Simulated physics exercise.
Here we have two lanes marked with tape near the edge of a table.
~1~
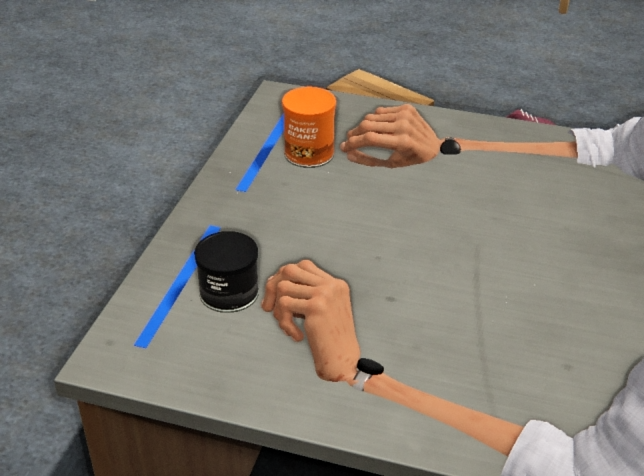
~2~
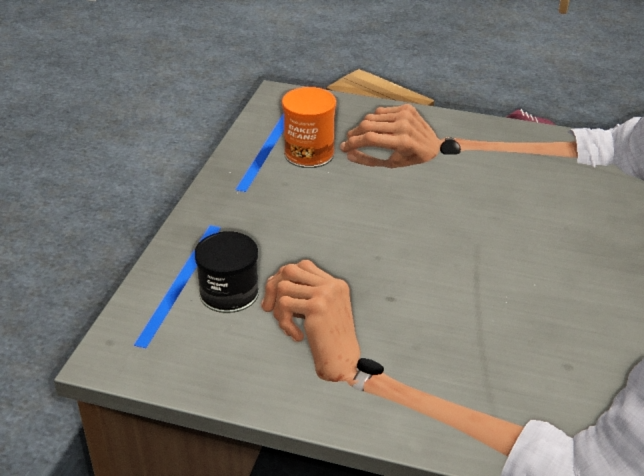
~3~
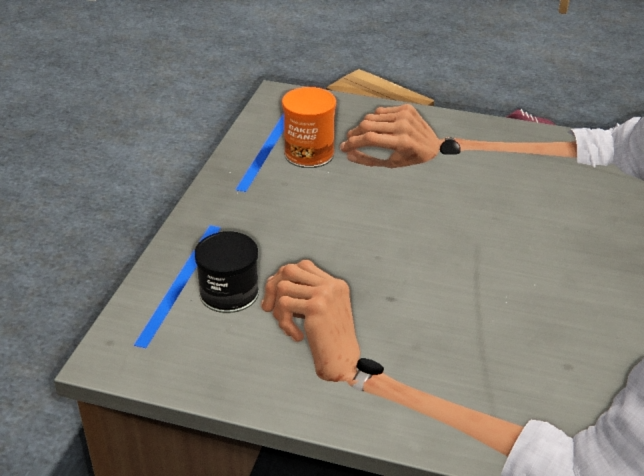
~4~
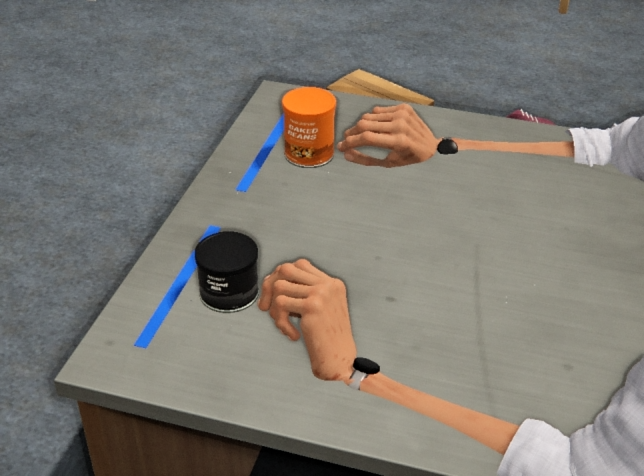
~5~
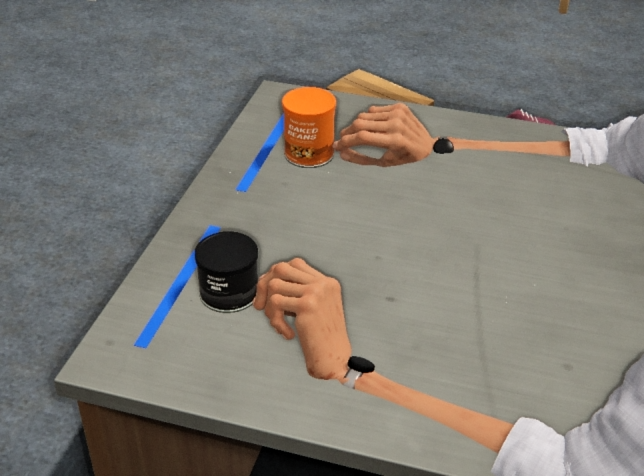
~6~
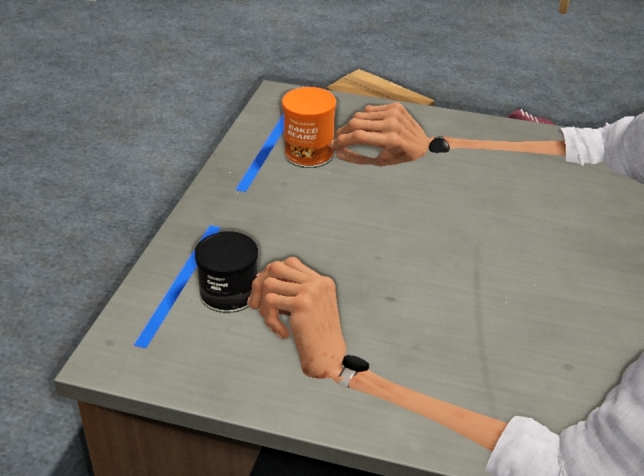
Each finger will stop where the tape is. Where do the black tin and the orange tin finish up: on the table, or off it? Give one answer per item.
They finish like this: Black tin - on the table, orange tin - on the table.
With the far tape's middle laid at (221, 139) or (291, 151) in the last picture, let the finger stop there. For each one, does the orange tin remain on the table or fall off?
Note - try 1 lost over the side, try 2 safe on top.
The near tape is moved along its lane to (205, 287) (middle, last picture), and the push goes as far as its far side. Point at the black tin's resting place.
It comes to a stop at (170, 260).
Then, 0.46 s on from there, black tin displaced a little near (194, 265); orange tin displaced a little near (280, 123).
In the end, the black tin stays on the table, near (144, 255); the orange tin stays on the table, near (238, 116).
